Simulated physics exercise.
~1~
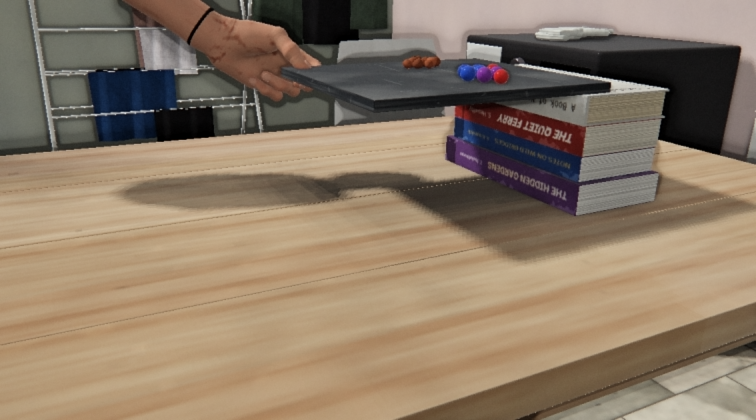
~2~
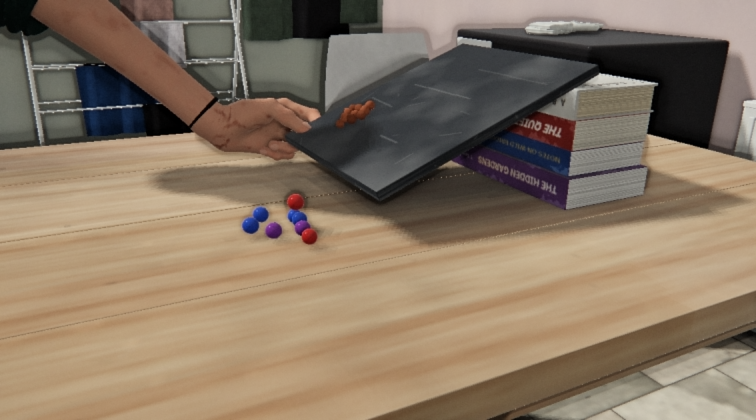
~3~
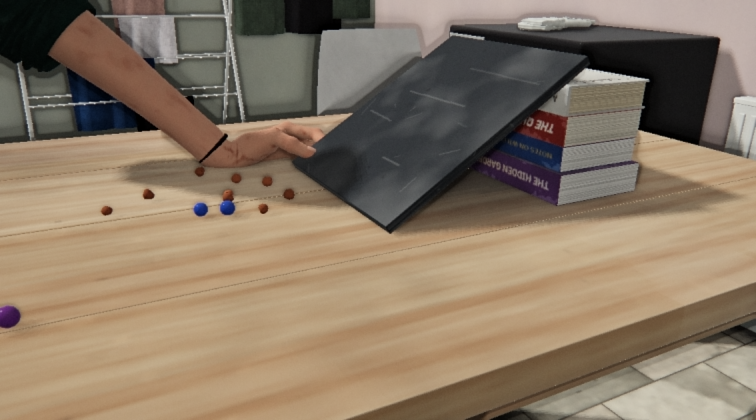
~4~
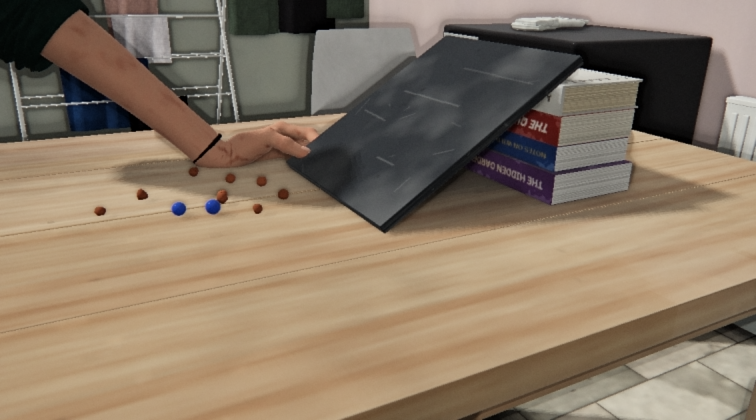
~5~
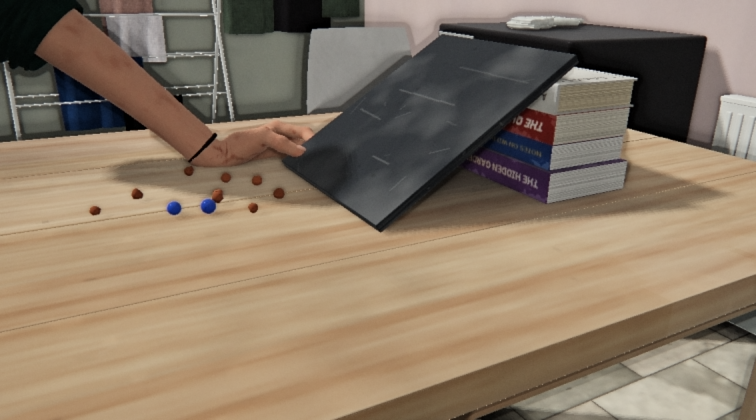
At the start, a hand holds one end of a dark board above a wooden table, its other end propped on a stack of books, with small reddish-brown pieces and blue, purple and red balls on top. The hand lowers its end, and the smooth balls roll down onto the table while the brown pieces stay on the board. As the slope steepens, the brown pieces come off too and scatter near its foot, while a purple ball rolls far left. Finally, the board rests steeply under the hand, with two blue balls remaining among the brown pieces and most other balls out of view.
